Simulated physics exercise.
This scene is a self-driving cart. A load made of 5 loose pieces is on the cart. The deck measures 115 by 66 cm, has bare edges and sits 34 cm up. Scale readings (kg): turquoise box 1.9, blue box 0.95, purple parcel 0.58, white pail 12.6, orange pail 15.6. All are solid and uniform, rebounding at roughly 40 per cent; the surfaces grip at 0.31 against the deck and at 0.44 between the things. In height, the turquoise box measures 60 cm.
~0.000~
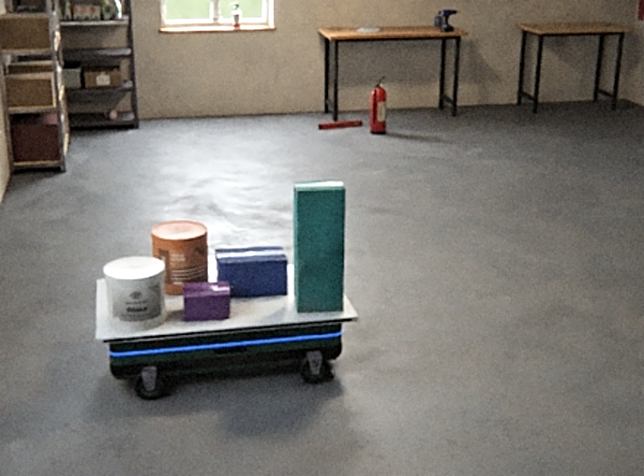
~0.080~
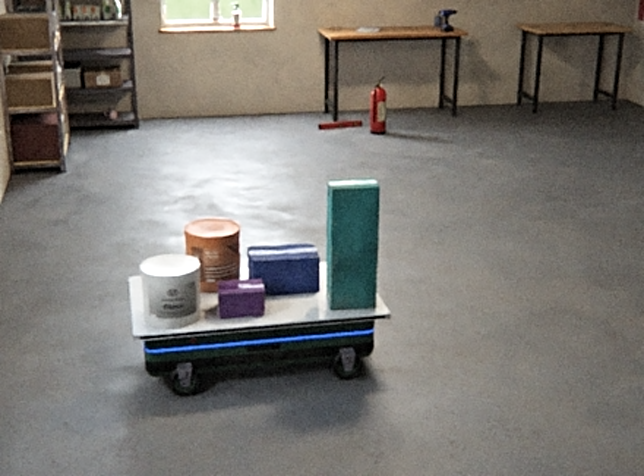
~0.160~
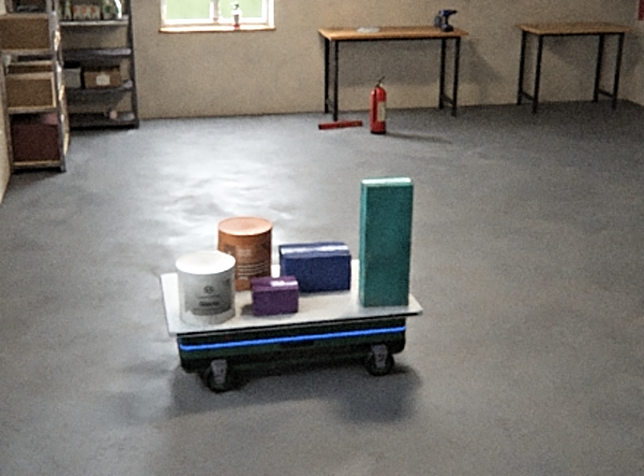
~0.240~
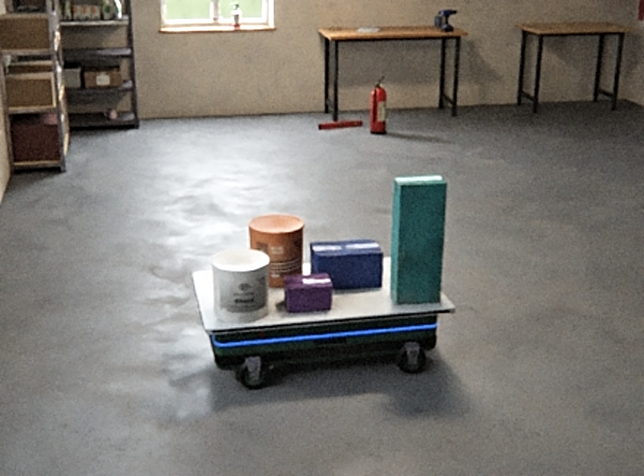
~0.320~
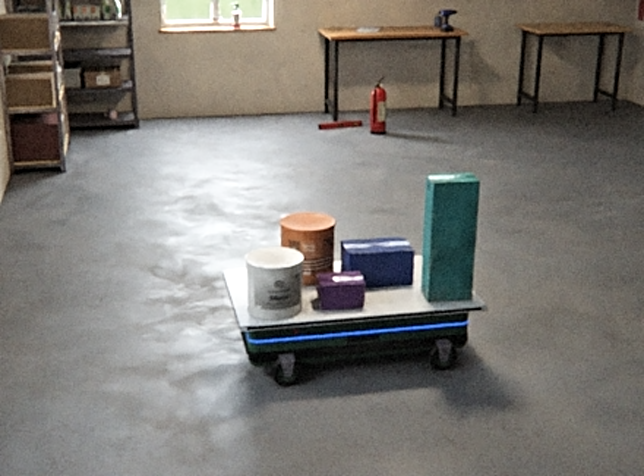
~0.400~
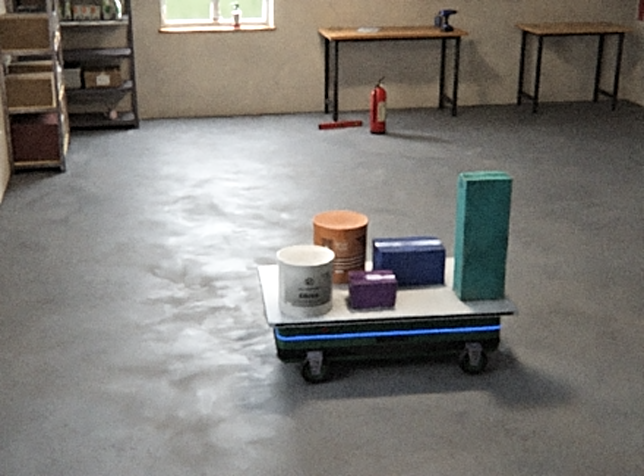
To begin with, a low cart with a blue light strip stands left of centre on a workshop floor, carrying two pails, a blue box, a purple parcel and a tall turquoise box. It rolls steadily rightward across the floor, then turns very slightly, its load still upright on the deck.
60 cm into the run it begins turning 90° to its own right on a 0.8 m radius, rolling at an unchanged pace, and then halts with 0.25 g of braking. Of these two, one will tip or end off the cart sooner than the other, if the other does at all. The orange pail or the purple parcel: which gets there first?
The former one of the two.
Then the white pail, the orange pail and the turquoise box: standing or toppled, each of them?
In the last frame the white pail remains up, the orange pail does not stay up and the turquoise box does not stay up.
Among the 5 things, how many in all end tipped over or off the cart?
The number here is 4.
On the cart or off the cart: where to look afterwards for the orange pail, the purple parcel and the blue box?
Final state - the orange pail ends out of bounds; the purple parcel ends out of bounds; the blue box ends out of bounds.
By 0.70 s, 140 cm covered, turned 47°; turquoise box, blue box and orange pail now off the cart; purple parcel 27 cm from its spot near (487, 297); white pail 6 cm from its spot.
By 1.00 s, 200 cm covered, turned 87°; purple parcel now off the cart; white pail 22 cm from its spot.
By 1.40 s, 267 cm covered, turned 90°; white pail 35 cm from its spot.
When it is over (2.3 s), off the cart, turquoise box, blue box, purple parcel and orange pail; not toppled but over 10 cm from the start, white pail. Orange pail went at 0.64 s; purple parcel went at 0.96 s.
